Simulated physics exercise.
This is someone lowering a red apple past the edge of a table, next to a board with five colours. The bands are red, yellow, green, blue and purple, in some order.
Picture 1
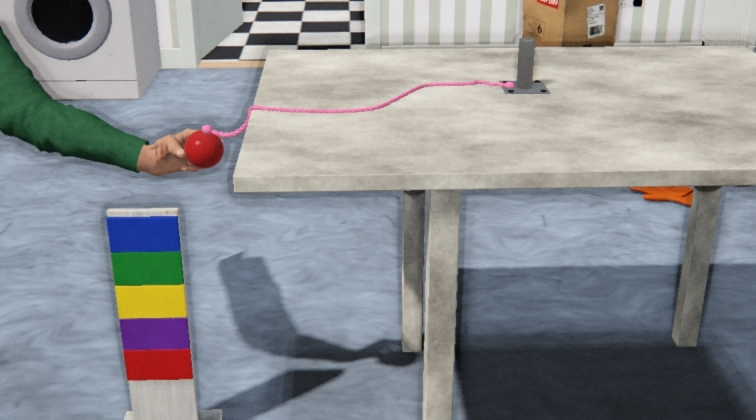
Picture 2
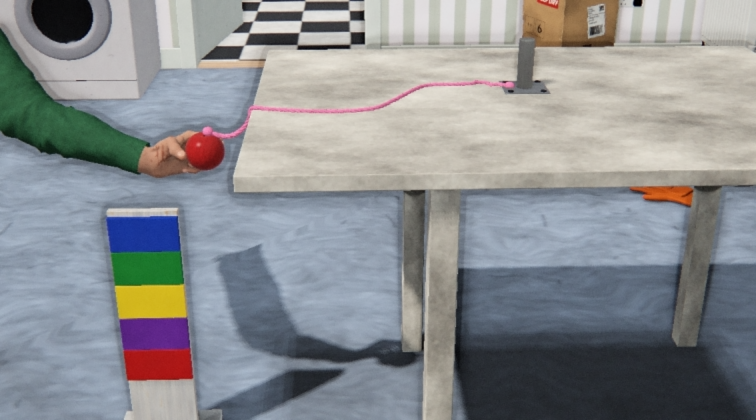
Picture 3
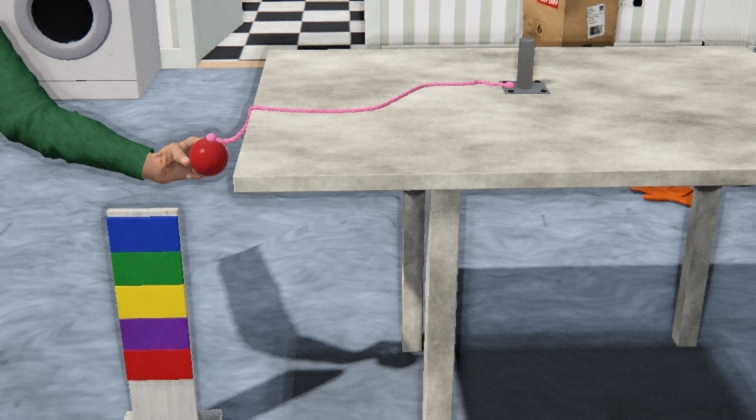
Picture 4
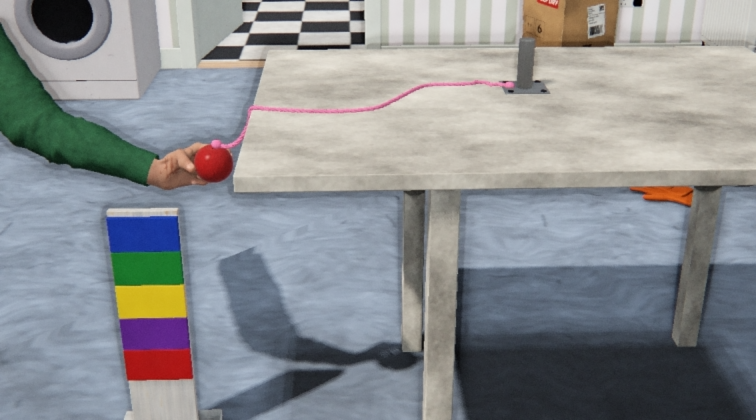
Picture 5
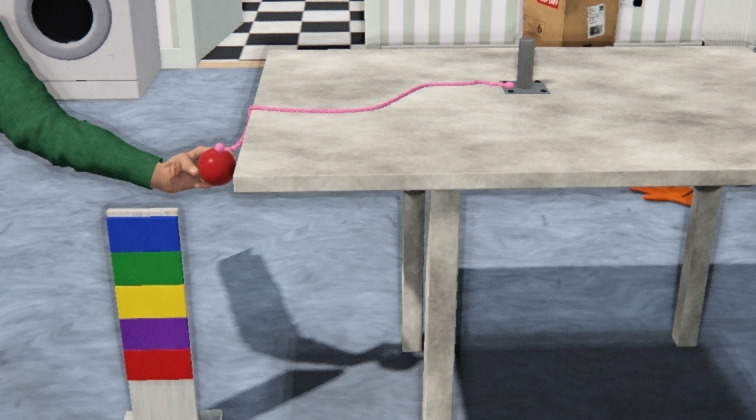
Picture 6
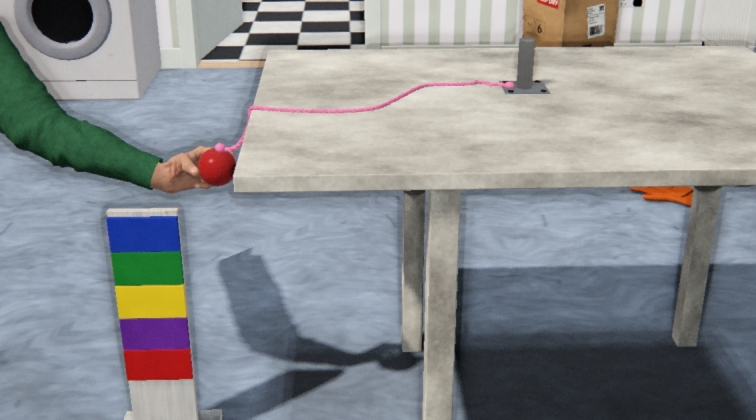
In a room with a washing machine, a green-sleeved hand held a red ball tied to a pink cord beside a table, above a striped post, and moved it slightly down and right.
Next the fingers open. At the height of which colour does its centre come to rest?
The cord holds its middle at blue.
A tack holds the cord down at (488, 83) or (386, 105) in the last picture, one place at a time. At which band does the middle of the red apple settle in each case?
Taking them in turn: Blue; above them all.
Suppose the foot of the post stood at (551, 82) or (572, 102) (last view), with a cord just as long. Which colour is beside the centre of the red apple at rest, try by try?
Try by try: Above them all; none, it hangs higher.
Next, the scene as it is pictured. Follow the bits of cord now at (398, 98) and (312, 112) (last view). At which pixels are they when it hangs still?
Near (369, 97) and (267, 105).
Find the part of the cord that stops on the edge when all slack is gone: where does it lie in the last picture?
The one at (292, 111).
Soon after, apple near (256, 217); level with blue.
Then, apple near (257, 228); level with blue.
At rest, apple near (259, 228); level with blue. At blue.
